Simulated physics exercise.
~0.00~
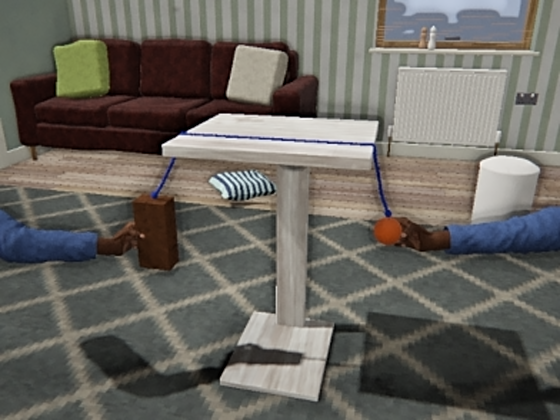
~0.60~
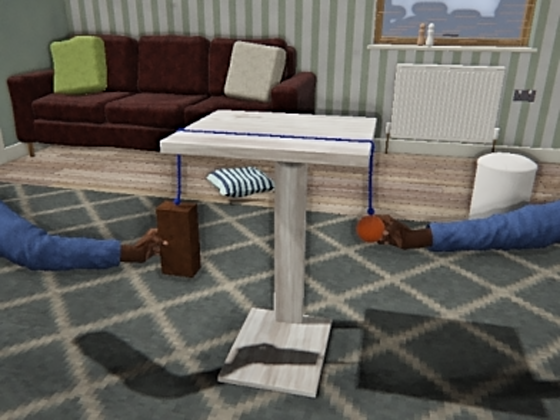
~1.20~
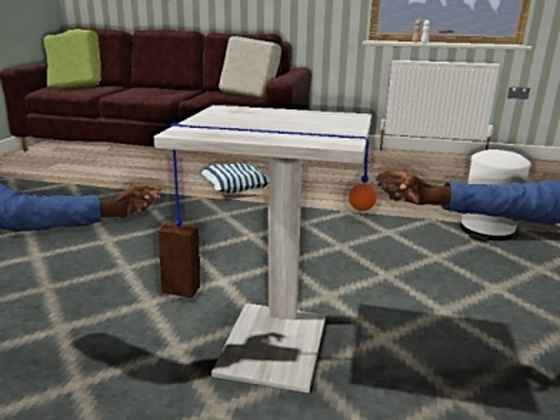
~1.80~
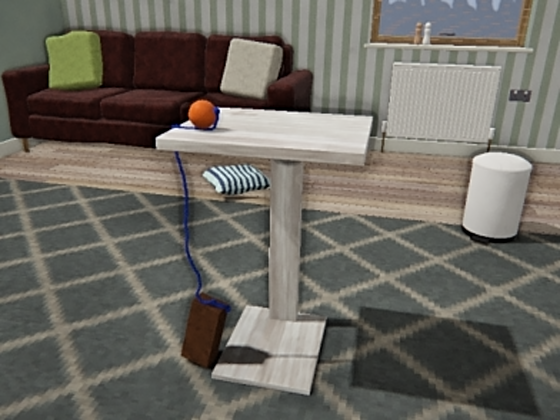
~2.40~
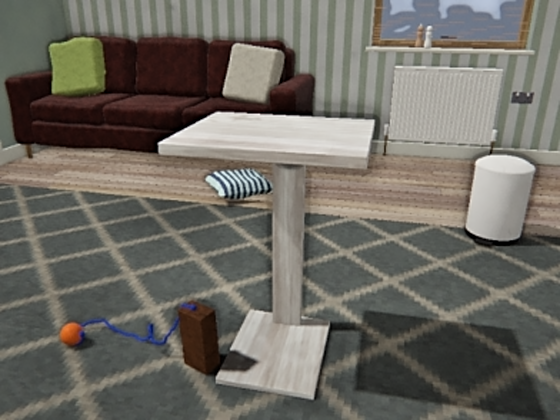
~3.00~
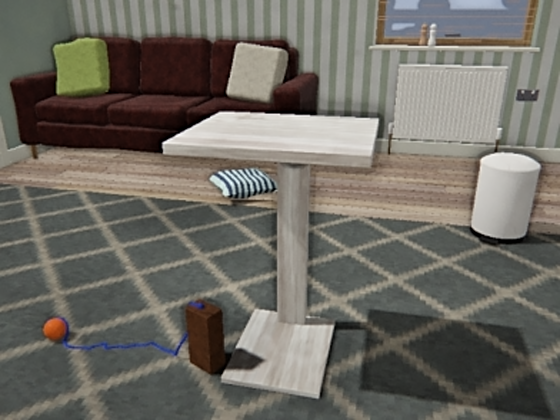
In a living room with a dark red sofa and a patterned carpet, two hands hold a brown brick and an orange at opposite ends of a blue cord draped across a pale side table. The hands let go and draw back, and the brick sinks on the left while the orange rises on the right. The brick drops to the floor beside the table's base, and the orange is pulled up and across the tabletop. The orange then goes off the left side, and both end on the carpet at the left, the cord lying loosely between them.
